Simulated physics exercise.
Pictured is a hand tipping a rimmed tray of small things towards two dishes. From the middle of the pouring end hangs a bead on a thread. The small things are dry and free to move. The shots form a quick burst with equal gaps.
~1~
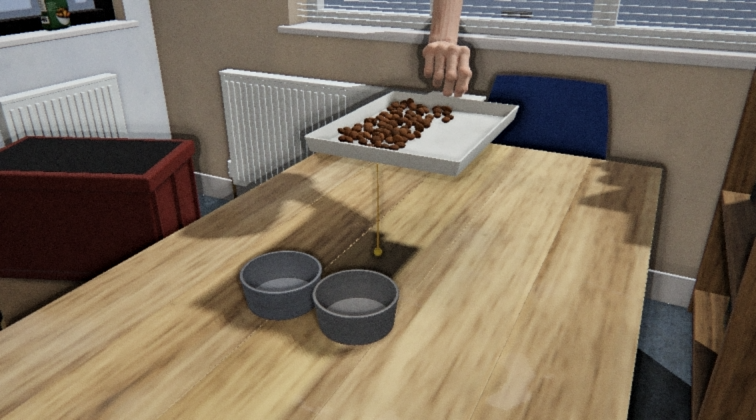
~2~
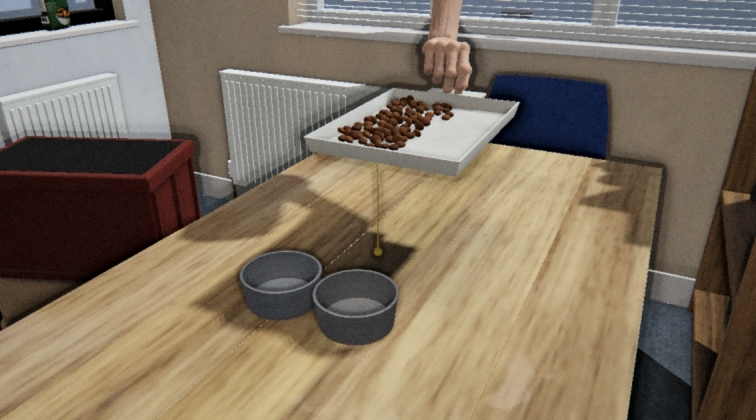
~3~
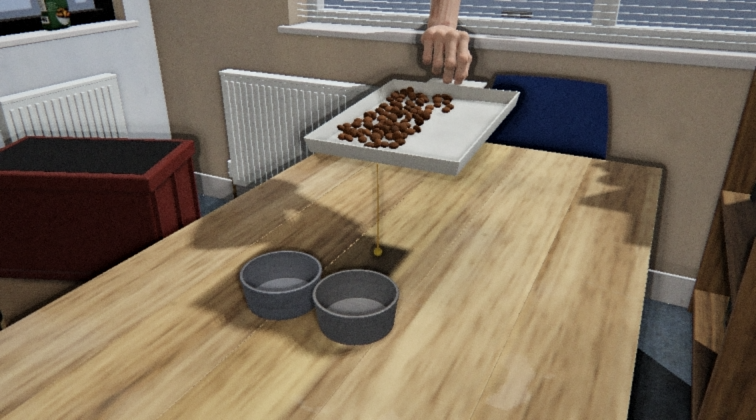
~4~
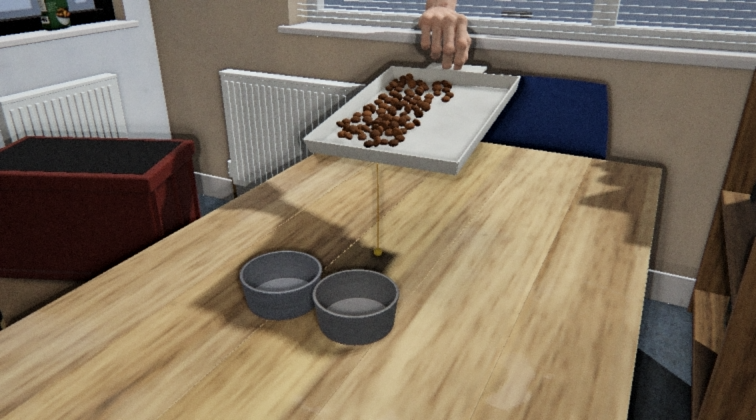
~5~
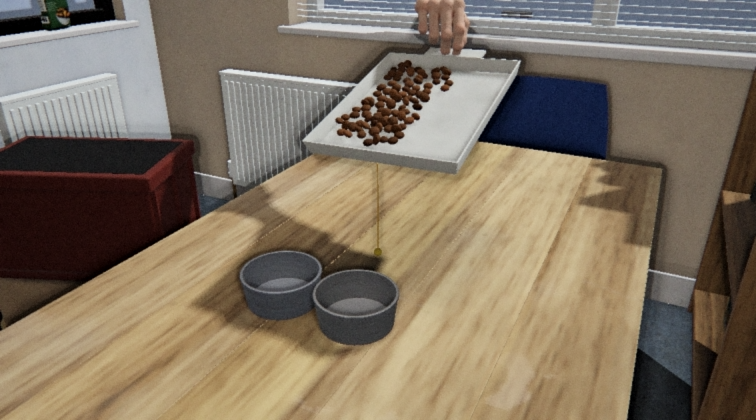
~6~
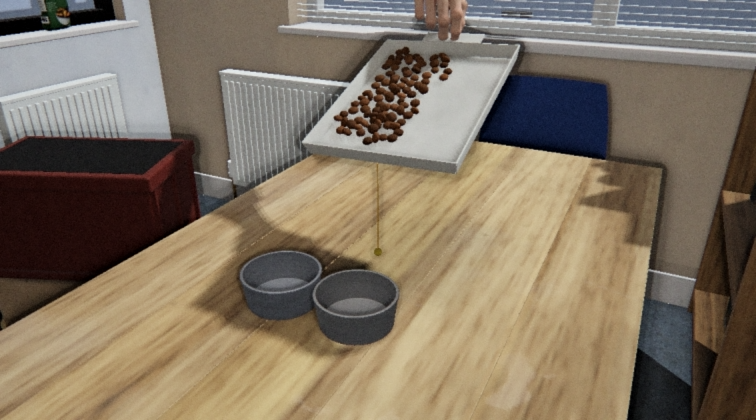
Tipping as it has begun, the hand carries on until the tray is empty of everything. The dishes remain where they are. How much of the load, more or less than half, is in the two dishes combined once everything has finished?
The catch is going to exceed what is lost.
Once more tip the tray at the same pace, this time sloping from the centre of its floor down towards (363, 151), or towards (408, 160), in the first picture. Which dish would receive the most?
Tilt 1: Left-side dish. Tilt 2: Right-side dish.
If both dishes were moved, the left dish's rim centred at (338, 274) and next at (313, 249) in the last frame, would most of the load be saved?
Held in all, by try: A larger portion, then a smaller portion.
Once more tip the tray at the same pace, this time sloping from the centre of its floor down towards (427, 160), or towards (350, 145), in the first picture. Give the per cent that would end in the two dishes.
10 % and 0 %.
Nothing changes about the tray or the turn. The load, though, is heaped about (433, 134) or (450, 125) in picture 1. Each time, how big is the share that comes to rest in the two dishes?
60 per cent for the first try, 70 per cent for the second.
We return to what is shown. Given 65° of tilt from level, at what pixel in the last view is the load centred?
Look about (347, 140) in the last picture.
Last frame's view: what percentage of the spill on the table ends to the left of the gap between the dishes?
50 %, roughly.
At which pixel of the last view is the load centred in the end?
Resting centre, last picture - approx. (333, 310).
Shortly afterwards, tray tipped steeply; all but a few on the tray; a little in the air.
Next, tray tipped past a quarter turn; near a quarter on the tray; near a quarter in the right dish; near a quarter in the left dish; a little outside both; near a quarter in the air.
Some moments later, tray tipped past a quarter turn; near half in the right dish; near a third in the left dish; near a quarter outside both.
In the end, tray tipped past a quarter turn; near half in the right dish; near a third in the left dish; near a quarter outside both.
